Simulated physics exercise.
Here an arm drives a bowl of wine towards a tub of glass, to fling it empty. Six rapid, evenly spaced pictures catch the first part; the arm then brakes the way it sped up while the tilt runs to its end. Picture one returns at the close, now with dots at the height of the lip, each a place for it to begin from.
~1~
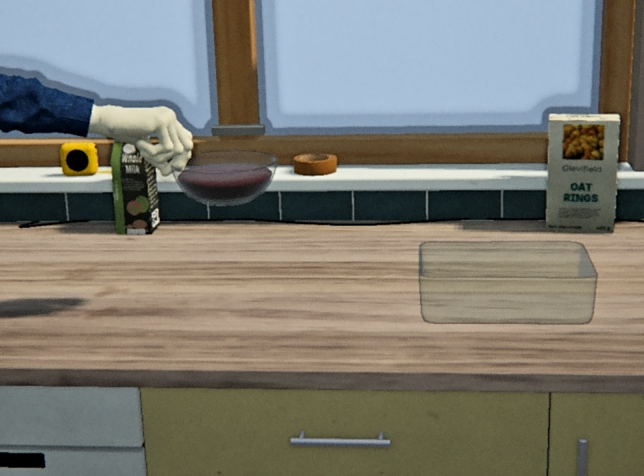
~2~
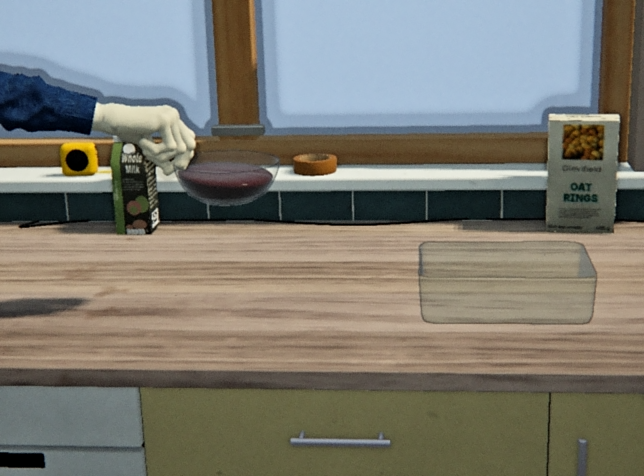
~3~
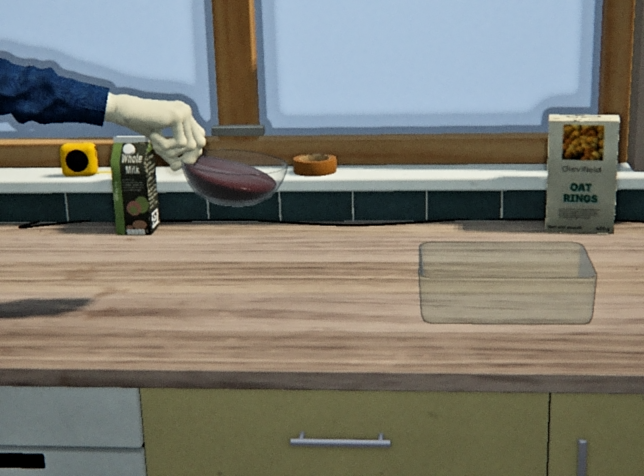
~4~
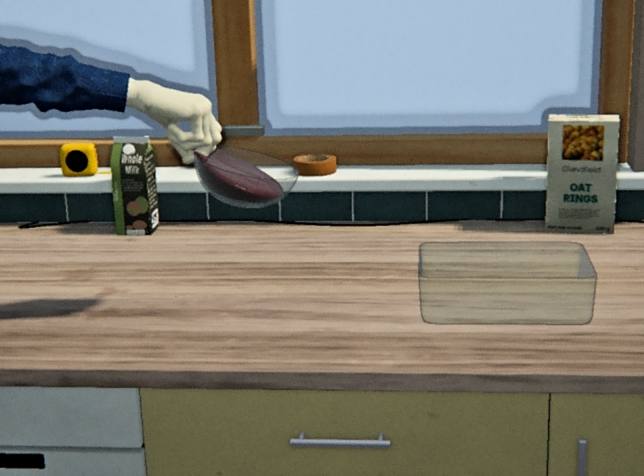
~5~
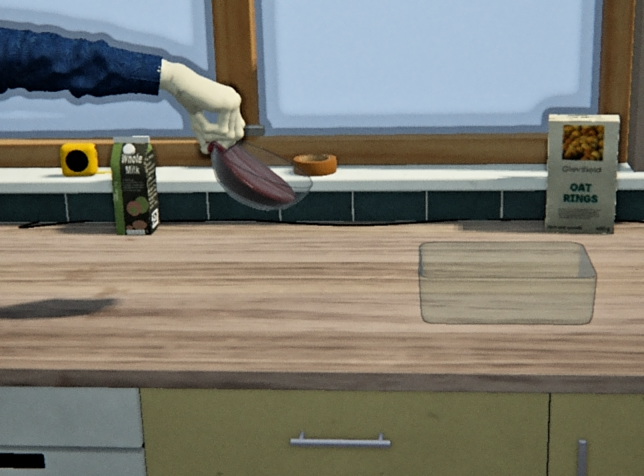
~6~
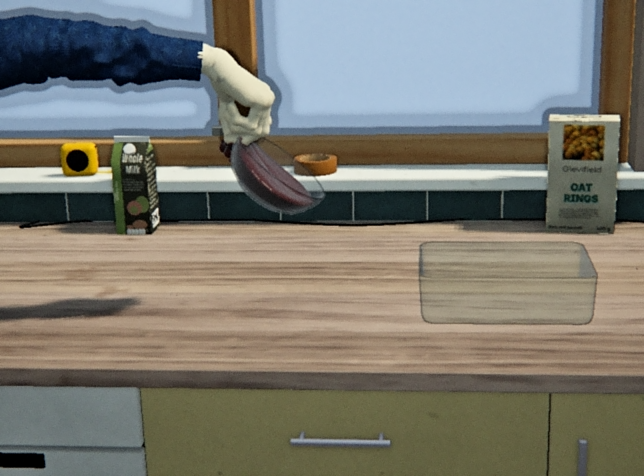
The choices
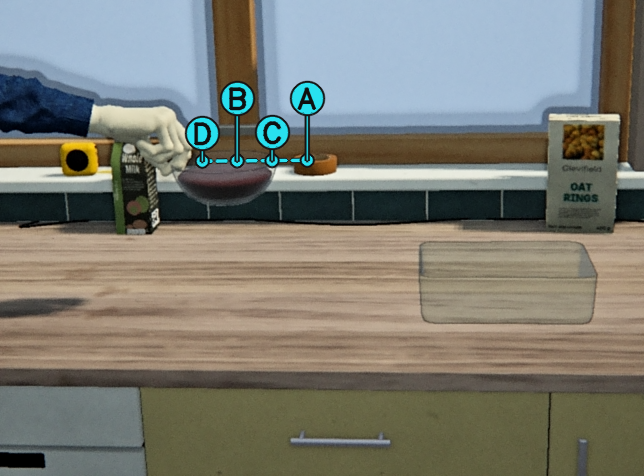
We see a gloved hand holding a clear bowl of dark red liquid above a wooden counter, with a clear tub to the right; the arm moves right while tilting the bowl increasingly, and the liquid shifts toward its lowered rim.
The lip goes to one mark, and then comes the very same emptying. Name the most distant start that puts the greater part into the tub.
Place A.
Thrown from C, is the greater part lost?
Yes.
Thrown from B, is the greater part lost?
Yes, it does.
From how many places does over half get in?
One of the four.
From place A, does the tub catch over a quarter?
Yes.
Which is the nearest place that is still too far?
Here it is place C.
On the marked copy, A at (307, 160); B at (237, 160); C at (272, 160); D at (202, 161).
If A is chosen, about 66 % lands in the tub, 21 % falls short and 13 % goes beside or beyond.
If B is chosen, about 0 % lands in the tub, 97 % falls short and 3 % goes beside or beyond.
If C is chosen, about 18 % lands in the tub, 75 % falls short and 7 % goes beside or beyond.
If D is chosen, about 0 % lands in the tub, 100 % falls short.
